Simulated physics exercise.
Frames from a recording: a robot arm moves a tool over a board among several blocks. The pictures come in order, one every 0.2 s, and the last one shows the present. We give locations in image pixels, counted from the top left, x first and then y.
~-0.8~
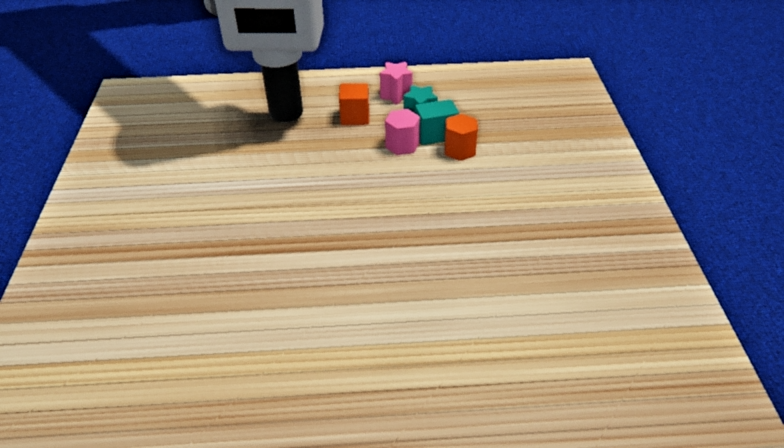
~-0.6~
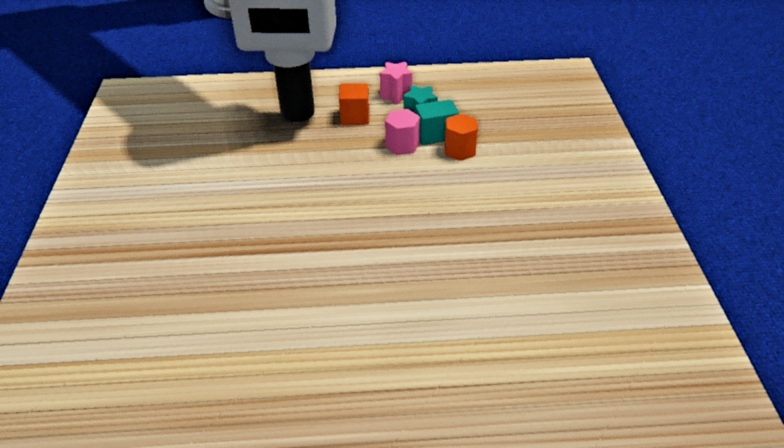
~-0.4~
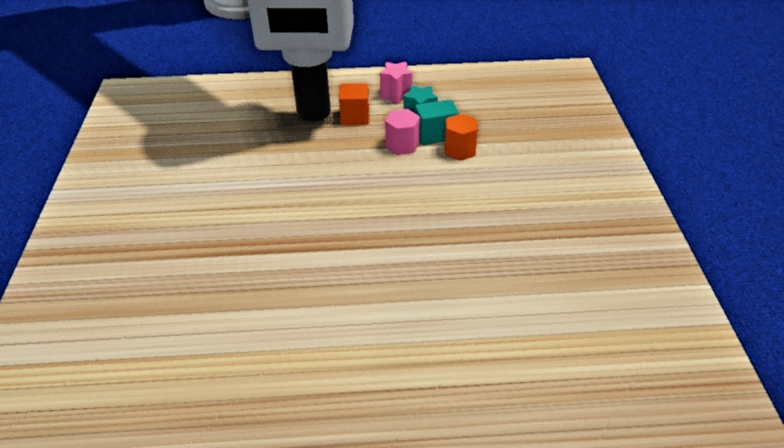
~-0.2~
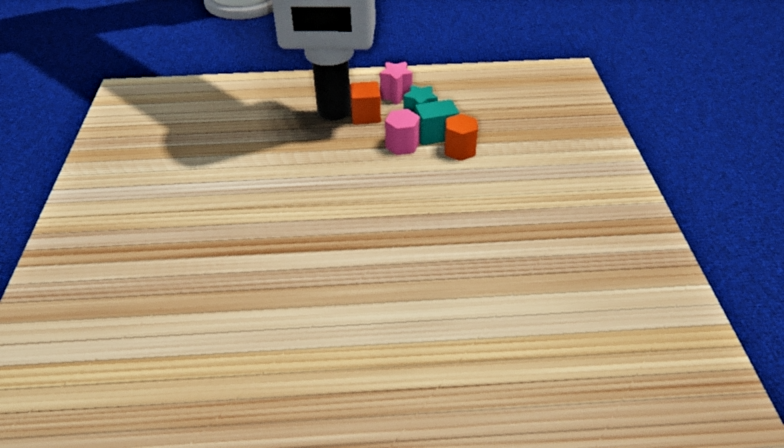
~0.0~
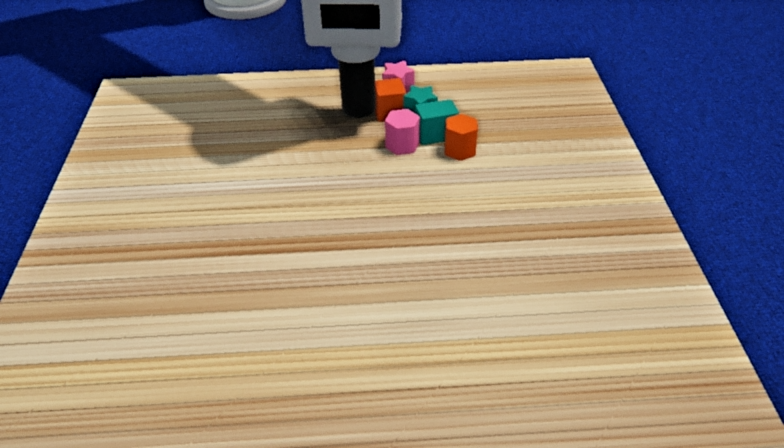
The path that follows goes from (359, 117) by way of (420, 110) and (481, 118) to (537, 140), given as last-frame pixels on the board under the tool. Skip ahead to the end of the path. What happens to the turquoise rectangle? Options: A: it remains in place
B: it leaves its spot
Letter A.
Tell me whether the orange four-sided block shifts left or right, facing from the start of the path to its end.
Measured against the direction from start to end, the orange four-sided block shifts toward the left-hand side.
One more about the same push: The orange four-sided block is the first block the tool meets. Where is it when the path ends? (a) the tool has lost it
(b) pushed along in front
a
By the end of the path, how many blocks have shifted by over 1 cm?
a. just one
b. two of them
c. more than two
It's b.
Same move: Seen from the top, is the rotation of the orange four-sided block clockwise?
In short: No.
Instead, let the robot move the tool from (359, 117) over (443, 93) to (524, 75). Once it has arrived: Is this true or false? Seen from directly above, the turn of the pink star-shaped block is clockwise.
Answer: False.
The first path, step by step. One third of the way, tool (421, 104); orange four-sided block (447, 74), turned 30° anticlockwise; pink star-shaped block (399, 67), turned 15° anticlockwise; turquoise star-shaped block (454, 92), turned 50° clockwise.
Two thirds of the way, tool (482, 112); orange four-sided block (463, 69), turned 60° anticlockwise; pink star-shaped block (399, 67), turned 15° anticlockwise; turquoise star-shaped block (503, 106), turned 110° clockwise.
At the end, tool (538, 133); orange four-sided block (463, 69), turned 60° anticlockwise; pink star-shaped block (399, 67), turned 15° anticlockwise; turquoise star-shaped block (540, 131), turned 150° clockwise; turquoise rectangle in place.
